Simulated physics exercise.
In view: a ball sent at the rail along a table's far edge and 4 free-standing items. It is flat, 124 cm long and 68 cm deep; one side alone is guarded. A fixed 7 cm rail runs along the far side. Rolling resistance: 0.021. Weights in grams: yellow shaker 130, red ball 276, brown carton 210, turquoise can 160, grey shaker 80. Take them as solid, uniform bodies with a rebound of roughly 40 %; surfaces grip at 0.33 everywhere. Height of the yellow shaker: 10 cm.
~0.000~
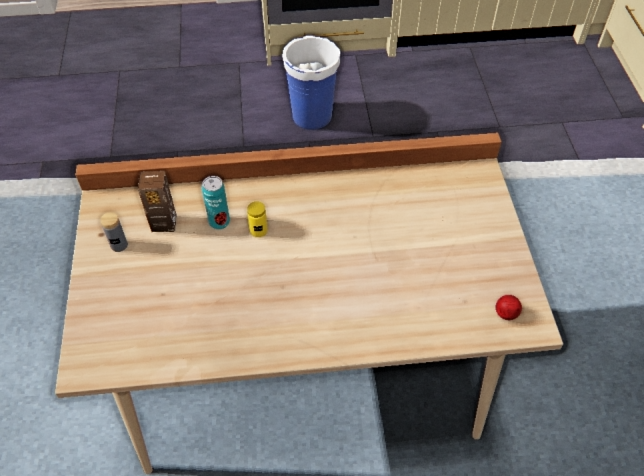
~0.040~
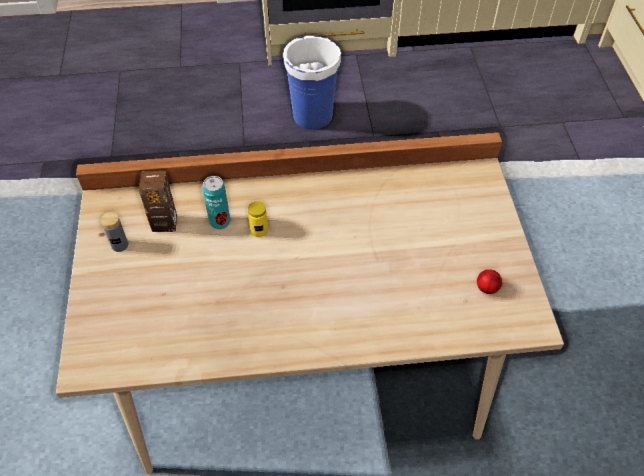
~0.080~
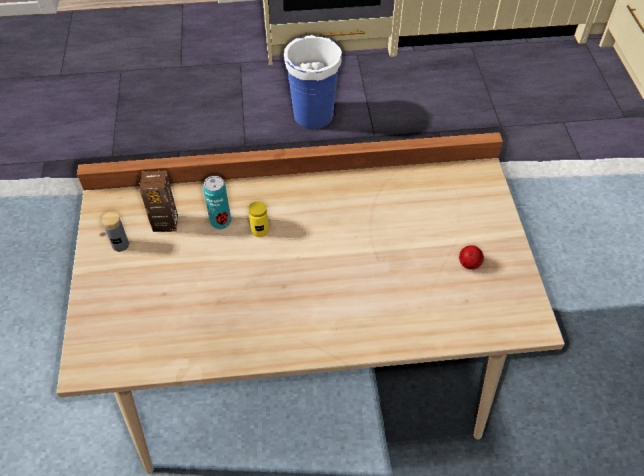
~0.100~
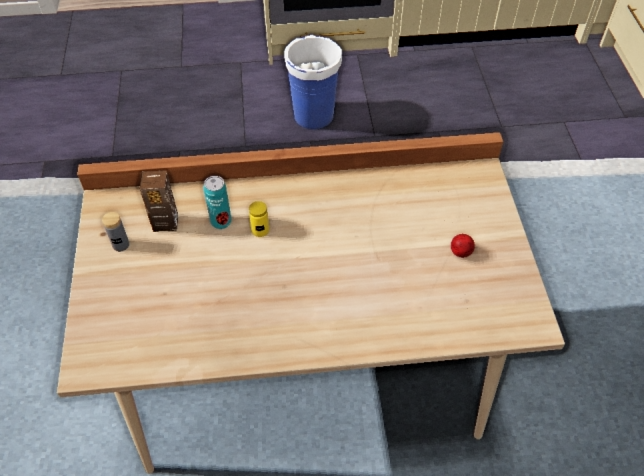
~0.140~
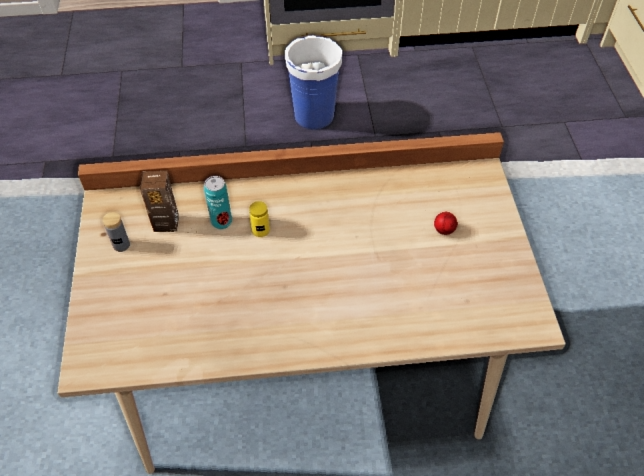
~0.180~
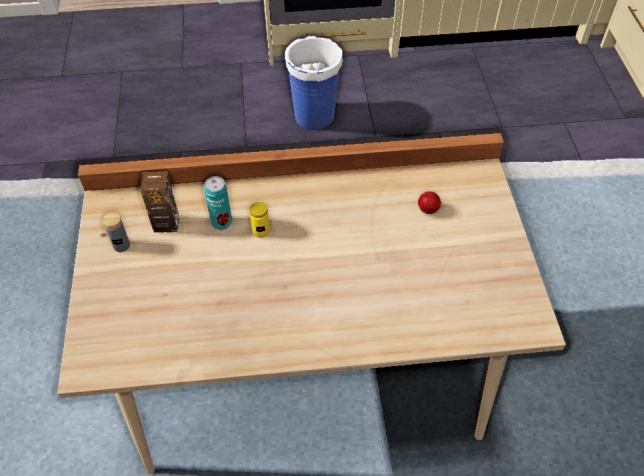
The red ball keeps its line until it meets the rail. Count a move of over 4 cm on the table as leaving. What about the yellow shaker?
The yellow shaker holds its spot.
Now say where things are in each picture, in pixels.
In the first picture, red ball (509, 307); yellow shaker (258, 220).
In the second picture, red ball (490, 282); grey shaker (115, 232).
In the third picture, red ball (471, 258); turquoise can (218, 204).
In the fourth picture, red ball (463, 246); brown carton (160, 202).
In the fifth picture, red ball (446, 223); grey shaker (117, 232).
In the sixth picture, red ball (430, 203); yellow shaker (260, 220).
Around 0.58 s, red ball near (351, 219).
Around 1.38 s, red ball near (220, 316).
Around 2.18 s, red ball near (114, 451).
Finally (2.5 s), all 4 still in place (within 4 cm). Final places as that camera would see them, yellow shaker near (260, 220).
